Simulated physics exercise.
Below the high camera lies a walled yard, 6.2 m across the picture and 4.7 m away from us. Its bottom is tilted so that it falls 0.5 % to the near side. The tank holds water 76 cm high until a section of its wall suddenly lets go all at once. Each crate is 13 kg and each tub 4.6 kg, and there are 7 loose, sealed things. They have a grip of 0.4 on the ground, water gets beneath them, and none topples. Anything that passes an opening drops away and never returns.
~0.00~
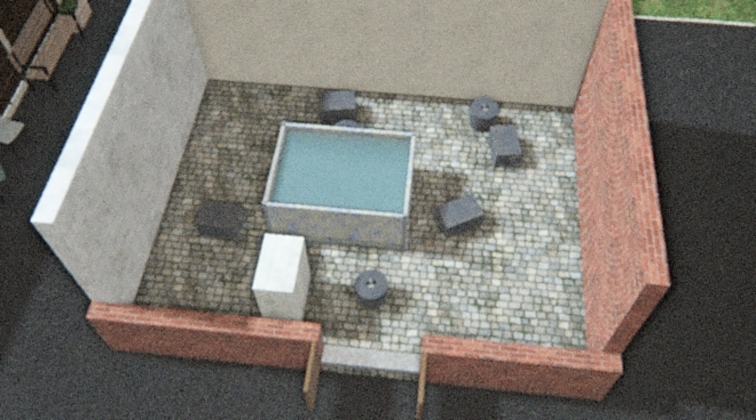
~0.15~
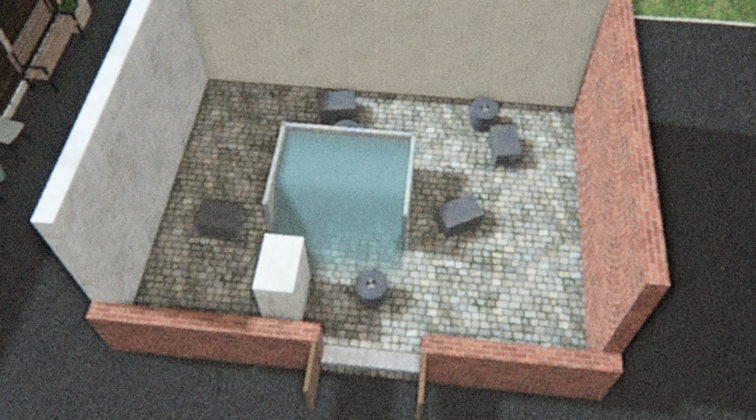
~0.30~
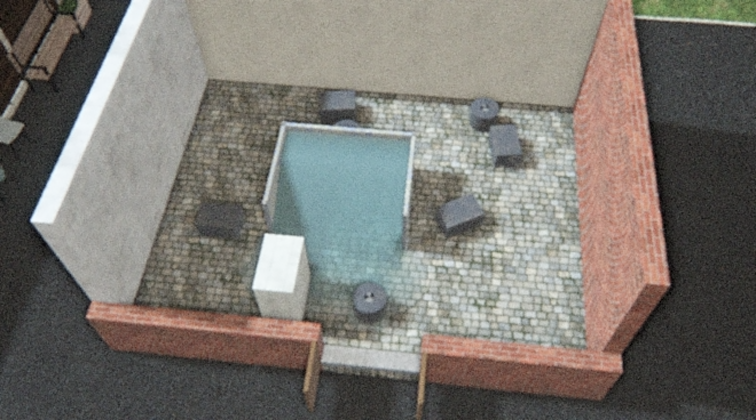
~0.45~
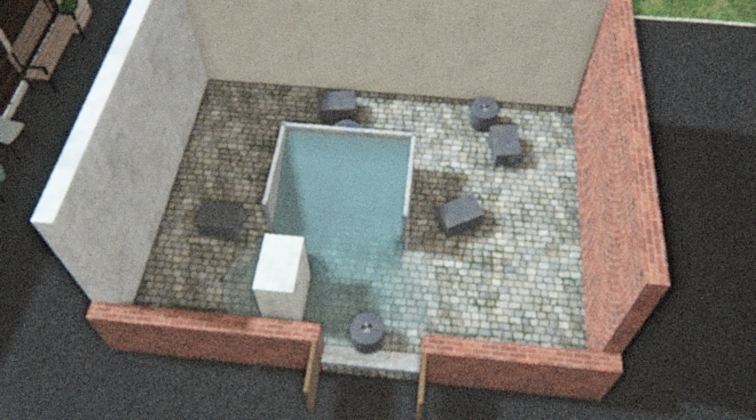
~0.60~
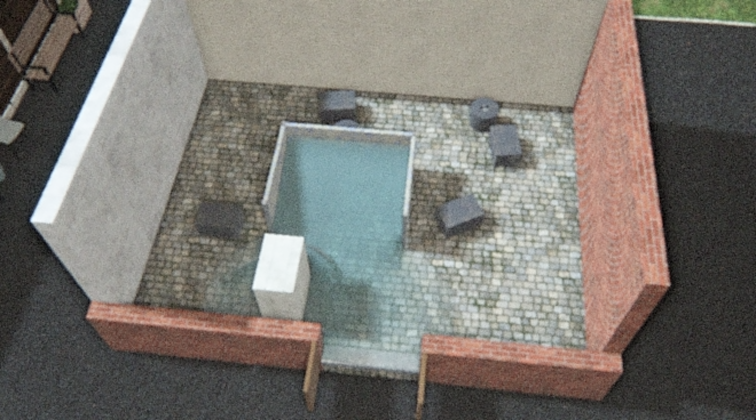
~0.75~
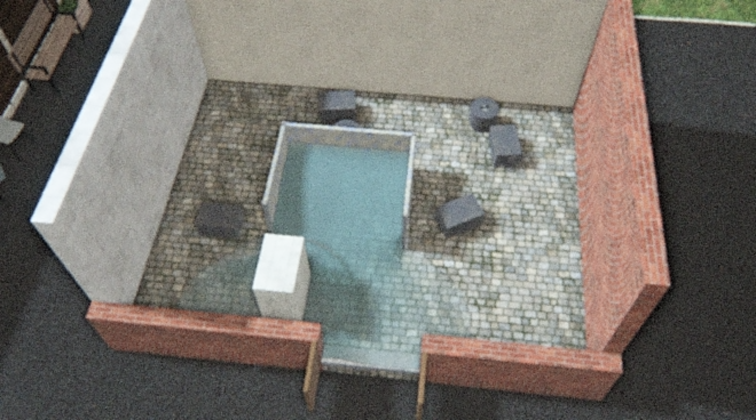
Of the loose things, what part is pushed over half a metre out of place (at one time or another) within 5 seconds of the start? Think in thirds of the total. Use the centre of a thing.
The portion is beneath a third.
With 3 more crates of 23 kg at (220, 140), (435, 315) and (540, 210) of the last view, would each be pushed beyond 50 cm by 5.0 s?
Reading them off in order: Not beyond, clears the mark, not beyond.
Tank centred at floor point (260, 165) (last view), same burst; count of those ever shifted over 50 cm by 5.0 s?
That gives 3 of them.
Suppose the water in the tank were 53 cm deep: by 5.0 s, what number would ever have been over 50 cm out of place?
2.
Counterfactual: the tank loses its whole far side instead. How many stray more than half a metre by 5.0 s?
In that case the number is 5.
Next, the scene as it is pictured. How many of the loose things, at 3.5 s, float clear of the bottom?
At that instant the tally stands at 0.
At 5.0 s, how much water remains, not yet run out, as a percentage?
Still held: Near 58 %.
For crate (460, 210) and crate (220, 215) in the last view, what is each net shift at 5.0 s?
Shifts in order: 0 cm; 200 cm.
After 1.1 s 1 of 7 are over 50 cm from their spots; 0 afloat.
After 2.2 s 1 of 7 are over 50 cm from their spots; 0 afloat.
After 3.5 s 2 of 7 are over 50 cm from their spots; 0 afloat.
After 5.0 s 2 of 7 are over 50 cm from their spots, and 2 have been at some point; 0 afloat.
